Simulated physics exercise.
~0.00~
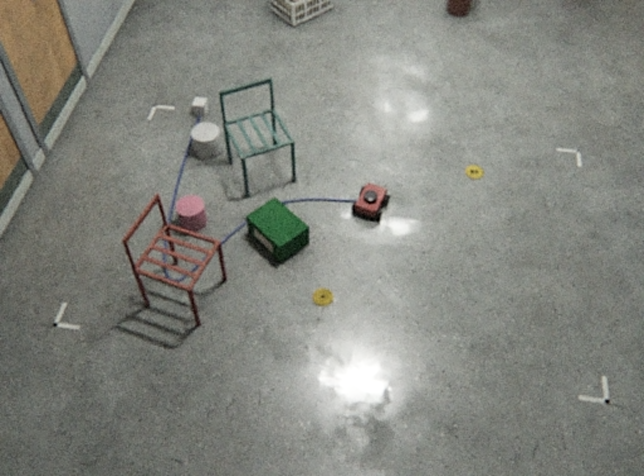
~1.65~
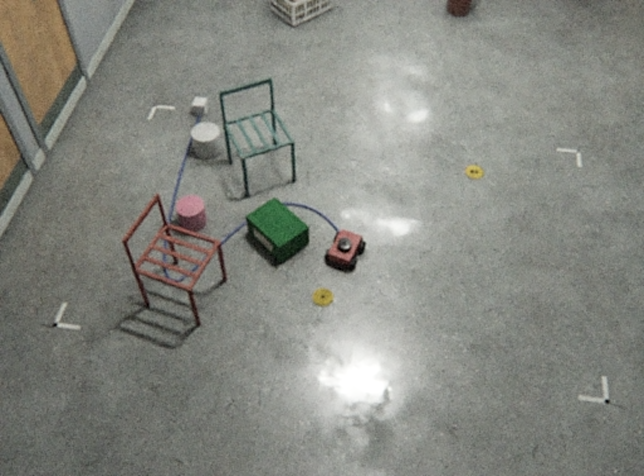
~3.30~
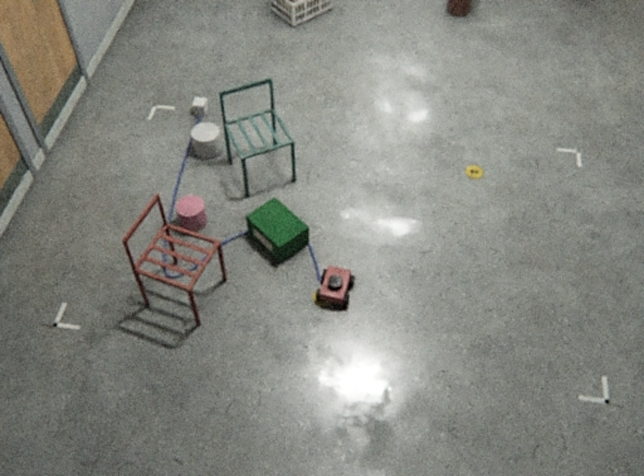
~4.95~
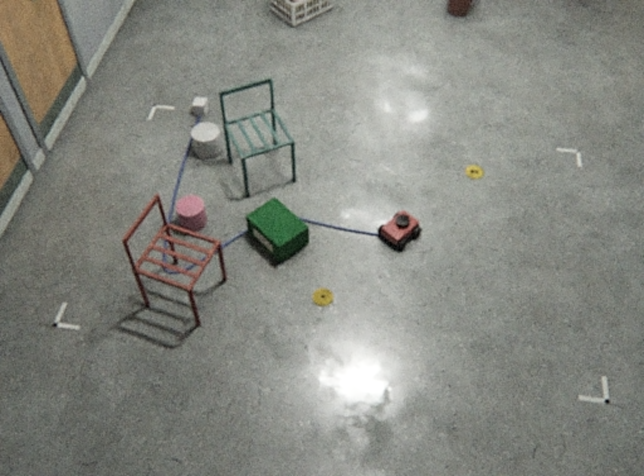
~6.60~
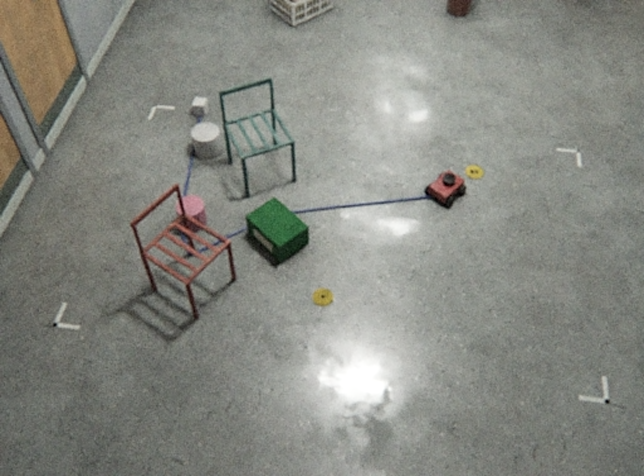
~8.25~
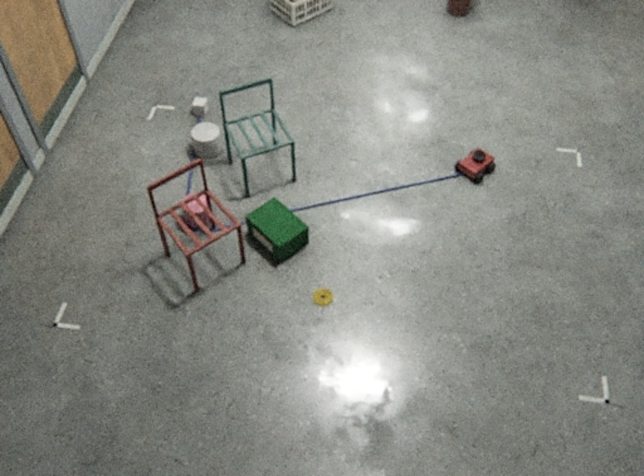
On a grey concrete floor seen from above, a small red cart trails a blue lead that runs past a green carton and a red chair toward a white tub at upper left, with a pink tub and a teal chair nearby. The cart drives down and left to the lower yellow mark. It then heads up and right toward the other mark, drawing the lead straighter. The red chair slides a little right and up as the cart goes on. Finally the cart sits over the upper mark, the lead taut to the carton, and the chair stands shifted against the pink tub.
